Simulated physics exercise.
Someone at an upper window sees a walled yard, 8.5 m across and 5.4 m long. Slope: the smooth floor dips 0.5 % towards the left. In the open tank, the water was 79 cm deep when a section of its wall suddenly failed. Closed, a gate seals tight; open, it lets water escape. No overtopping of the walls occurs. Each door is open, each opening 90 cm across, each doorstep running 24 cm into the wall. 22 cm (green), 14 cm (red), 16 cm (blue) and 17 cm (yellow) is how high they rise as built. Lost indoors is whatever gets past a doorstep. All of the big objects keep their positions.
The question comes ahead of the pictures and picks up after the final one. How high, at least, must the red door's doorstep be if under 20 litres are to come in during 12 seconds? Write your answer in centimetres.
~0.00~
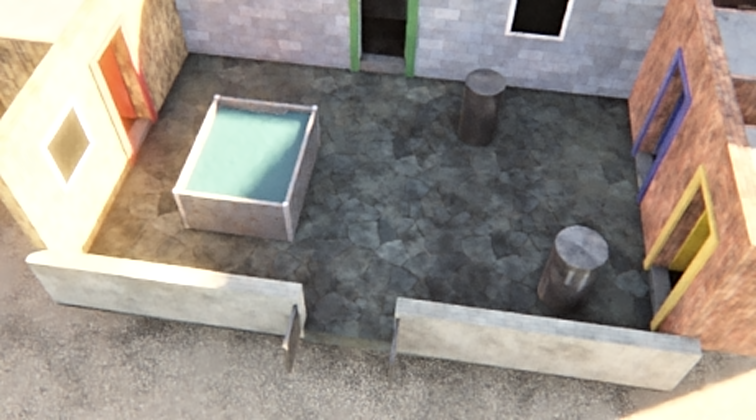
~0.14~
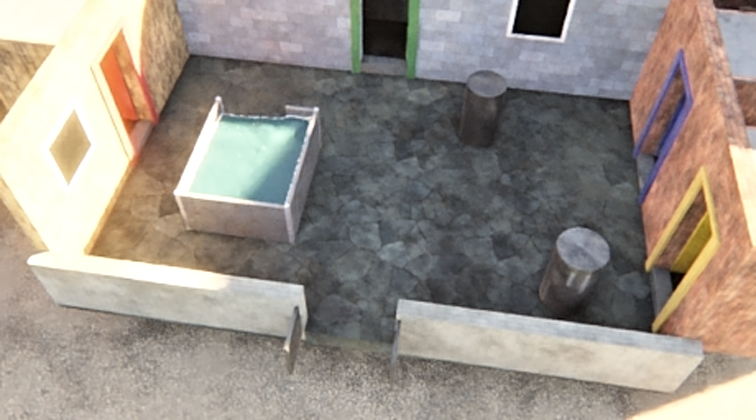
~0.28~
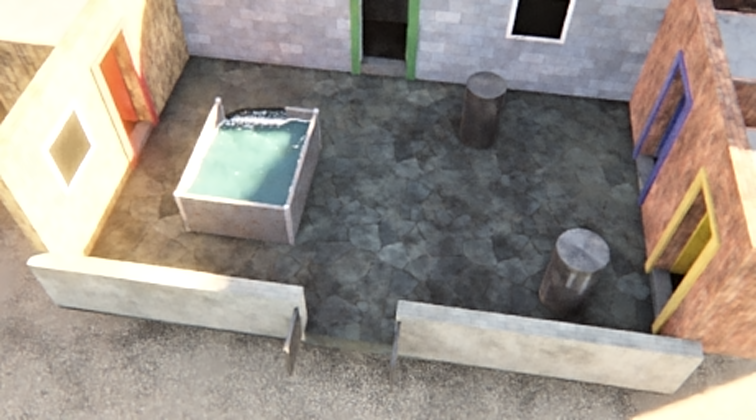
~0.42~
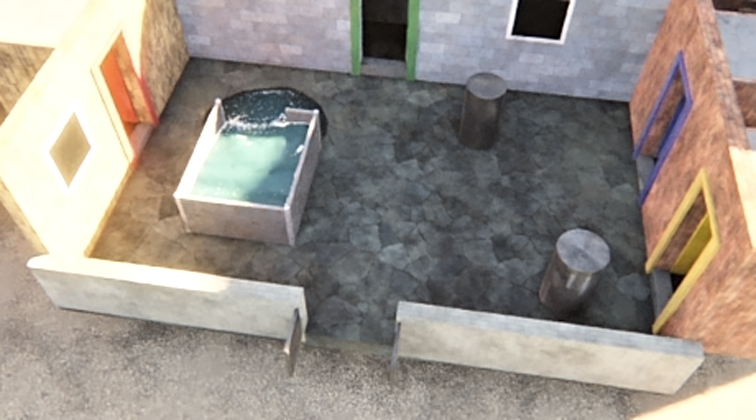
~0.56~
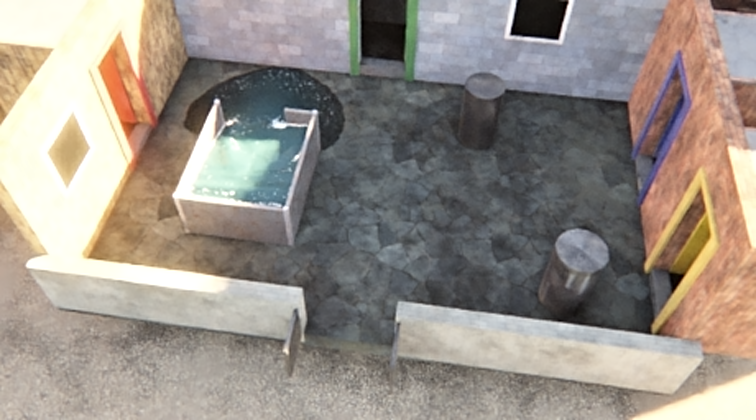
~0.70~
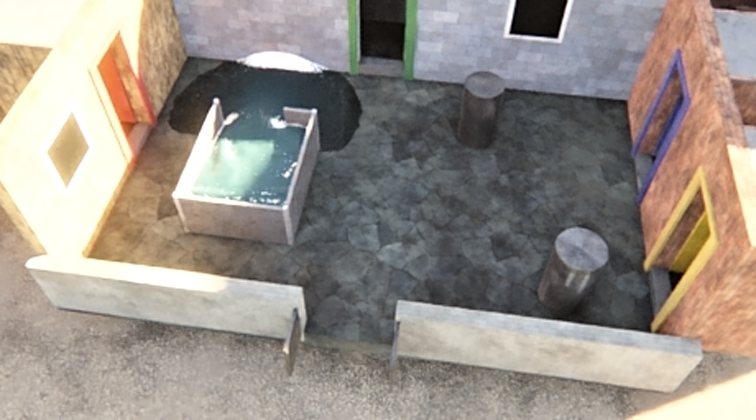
I would say about 6 cm.
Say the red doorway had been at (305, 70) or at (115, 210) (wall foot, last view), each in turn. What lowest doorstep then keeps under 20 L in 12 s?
About 34 and 8.5 cm.
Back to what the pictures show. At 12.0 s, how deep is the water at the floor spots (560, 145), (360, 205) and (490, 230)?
Taking the spots in order: About 3, 4 and 7 centimetres.
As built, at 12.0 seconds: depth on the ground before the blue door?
It works out to about 3.0 centimetres deep.
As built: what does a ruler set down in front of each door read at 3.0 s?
Depths in cm: Green 12, red 10, blue 0, yellow 0.
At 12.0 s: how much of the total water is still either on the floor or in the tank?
Some 98 %.
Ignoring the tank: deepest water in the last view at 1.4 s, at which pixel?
Check close to (186, 61).
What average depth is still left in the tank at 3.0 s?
I'd put it near 27 cm.
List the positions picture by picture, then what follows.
Still water, 79 cm deep, in the open tank at (250, 151); the red door at (127, 99) is dry, in the first picture.
The gap is on the far side, the front 0.3 m out at a hidden place; the back of the open tank holds 79 cm, in the second picture.
Water pours out on the far side and has run 0.8 m, to a hidden place; about 11 cm deep outside, 79 cm at the back, in the third picture.
The front is at (277, 90), 1.4 m from the gap on the far side; 2.2 m2 of floor is wet, 77 cm left at the back, in the fourth picture.
The gap is on the far side, the front 2.1 m out at (284, 68); the back of the open tank holds 69 cm, in the fifth picture.
Water pours out on the far side and has run 2.1 m, to (235, 62); about 5 cm deep outside, 68 cm at the back; the red door at (127, 103), 2.0 m from the gap, is still 0.9 m from the nearest water, in the sixth picture.
After 1.4 s water covers 15 % of the floor, deepest (52 cm) near (186, 61); it has not reached the red door.
After 3.0 s water covers 40 % of the floor, deepest (31 cm) near (186, 61); 10 cm at the red door, 0 litres in over its 14 cm doorstep.
After 12.0 s water covers 100 % of the floor, deepest (9 cm) near (595, 224); 7 cm at the red door, 0 litres in over its 14 cm doorstep.
At the red door as built, the water arrived by 2.2 s and peaked near 12 cm at 2.6 s.
Run again over the same 12 s with other heights there, 32 litres in over 5 cm, 11 litres over 7 cm. The limit of 20 litres is kept from about 6 cm up.
